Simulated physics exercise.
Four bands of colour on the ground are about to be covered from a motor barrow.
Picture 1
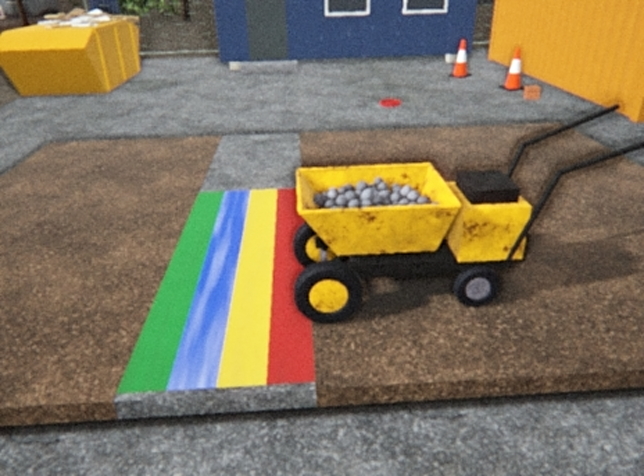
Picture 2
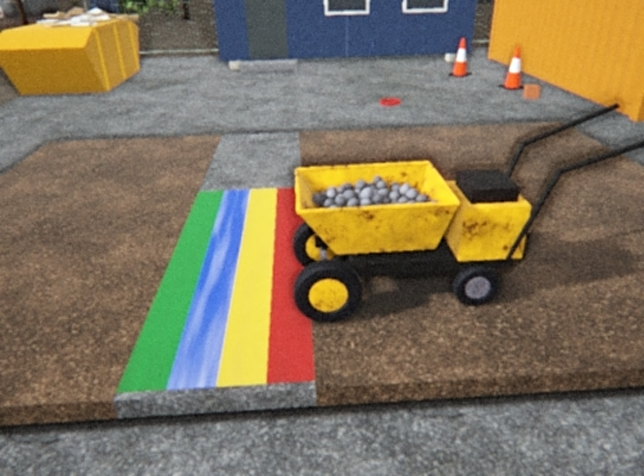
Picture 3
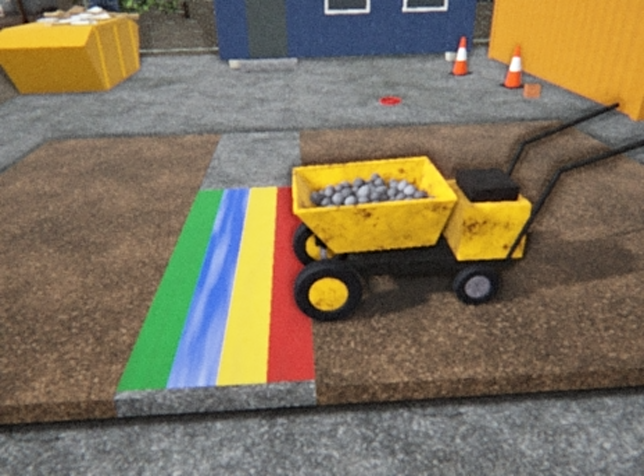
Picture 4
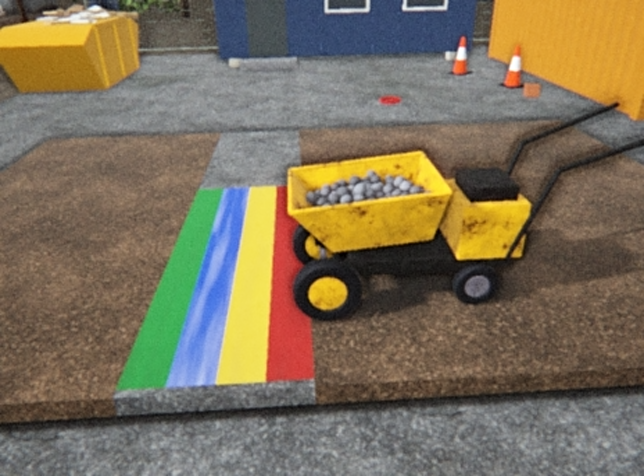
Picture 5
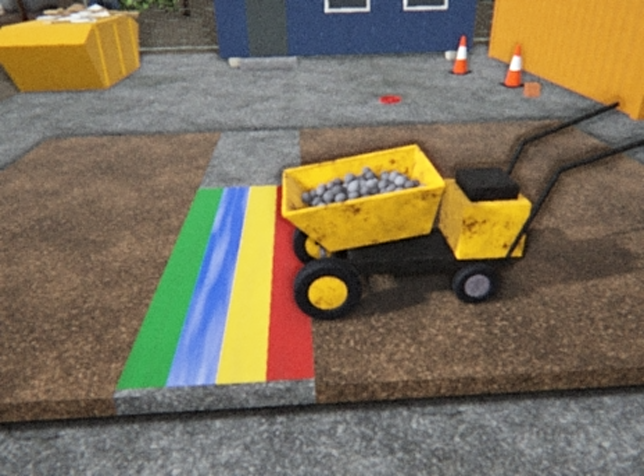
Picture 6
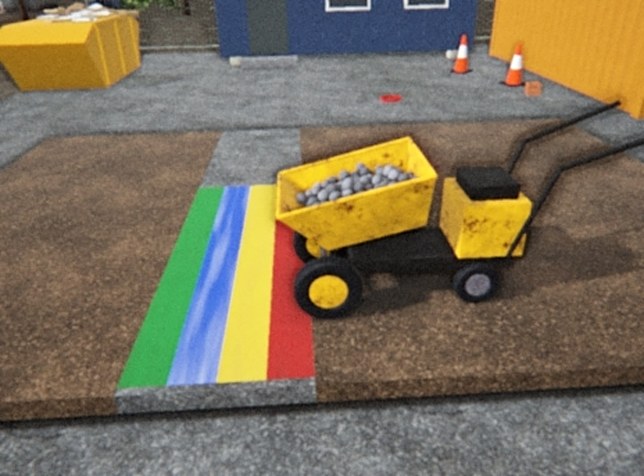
The footage shows a yellow motor barrow loaded with grey round cobbles standing beside green, blue, yellow and red strips on the ground; its skip starts level, then tilts slightly toward the left, the cobbles staying inside.
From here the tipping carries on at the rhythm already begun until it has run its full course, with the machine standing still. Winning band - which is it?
Winning band: The blue one.
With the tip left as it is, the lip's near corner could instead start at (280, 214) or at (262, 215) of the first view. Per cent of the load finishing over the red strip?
You'd get around 0 in a hundred, then 0 in a hundred.
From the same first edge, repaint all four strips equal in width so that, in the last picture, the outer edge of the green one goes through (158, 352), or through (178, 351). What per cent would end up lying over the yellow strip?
In turn, 0 and 0 in a hundred.
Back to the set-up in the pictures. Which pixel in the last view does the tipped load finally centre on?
The centre comes to rest near (194, 291).
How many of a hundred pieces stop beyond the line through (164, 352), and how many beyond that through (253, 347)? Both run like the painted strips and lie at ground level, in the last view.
Close to 40 and 100 per cent respectively.
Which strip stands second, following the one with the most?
Green.
Soon, skip tipped steeply; all in the skip.
A while on, skip tipped right over; most in the skip; a stray few over the yellow strip; a small part over the blue strip; a stray few falling.
Towards the end, skip tipped right over; about a quarter in the skip; a small part over the yellow strip; about a third over the blue strip; about a quarter over the green strip; about a quarter off the paint.
Finally, skip tipped right over; a stray few in the skip; a stray few over the red strip; a small part over the yellow strip; about a third over the blue strip; about a quarter over the green strip; about a quarter off the paint.
